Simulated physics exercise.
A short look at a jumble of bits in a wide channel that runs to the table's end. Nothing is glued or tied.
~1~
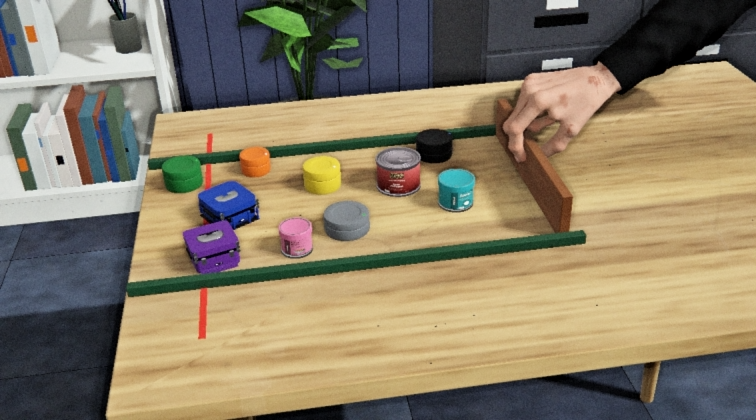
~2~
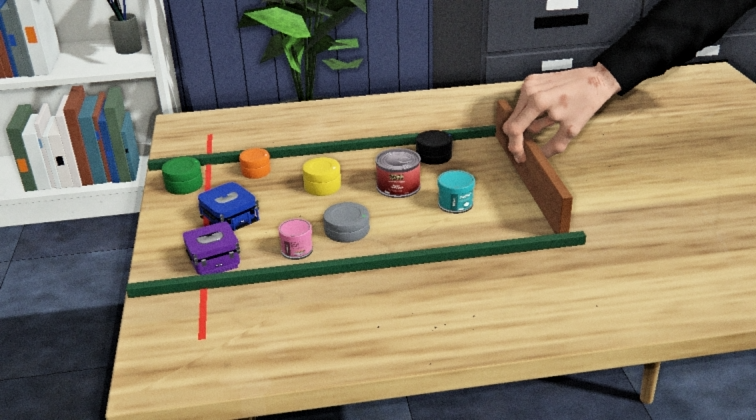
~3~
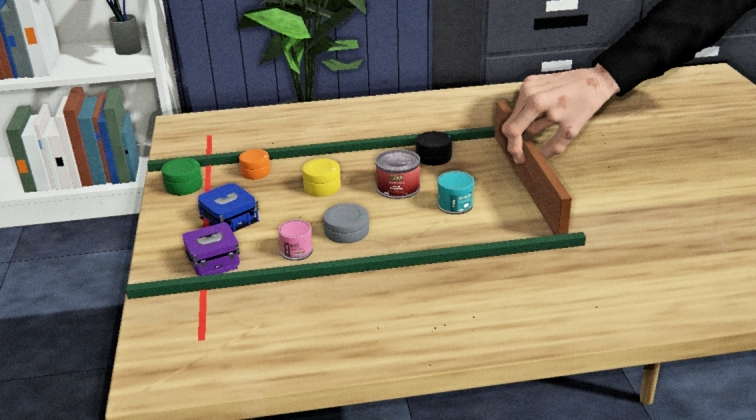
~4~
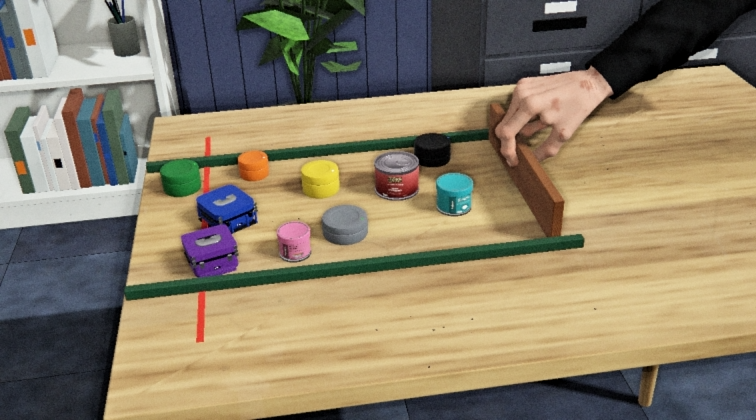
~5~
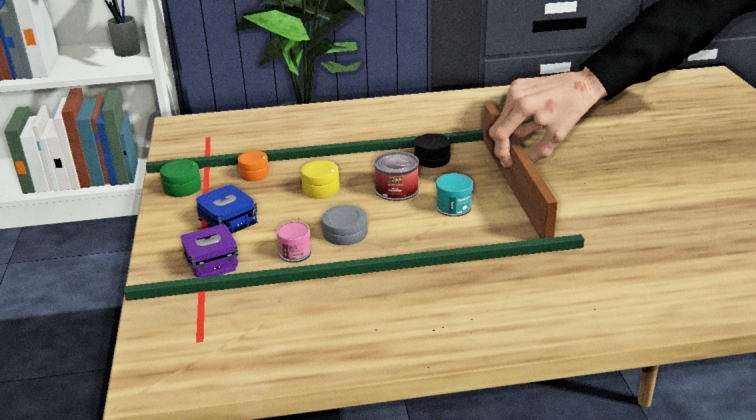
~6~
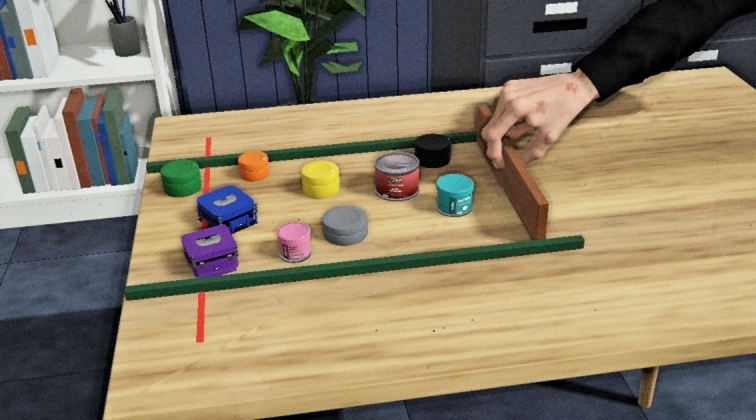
To begin with, a hand grips a wooden board at the right end of a channel between two green rails, with colourful lids, tins and small cases spread out before it. The hand then slides the board slightly left, while the scattered objects stay where they are.
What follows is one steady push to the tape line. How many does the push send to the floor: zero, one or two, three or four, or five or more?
Outcome: The number that fall off is one or two.
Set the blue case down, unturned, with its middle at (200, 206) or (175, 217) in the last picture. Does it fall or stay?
In turn it does not fall; does not fall.
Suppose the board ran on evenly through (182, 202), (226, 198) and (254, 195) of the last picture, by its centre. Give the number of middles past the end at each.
In that order 5, 0 and 0.
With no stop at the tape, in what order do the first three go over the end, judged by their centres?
The order is the green lid, the blue case, the purple case.
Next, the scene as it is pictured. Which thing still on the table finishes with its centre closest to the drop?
Foremost is the blue case.
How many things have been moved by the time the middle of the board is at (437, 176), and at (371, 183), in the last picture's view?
2 and 5.
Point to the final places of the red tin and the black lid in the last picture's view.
The red tin stops around (181, 198); the black lid around (187, 174).
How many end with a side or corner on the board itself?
That makes 5.
A little later, none off yet; green lid at rest near (181, 178); purple case at rest near (211, 253); blue case at rest near (227, 211).
When it is over, the number that fall off is one or two; down, green lid.
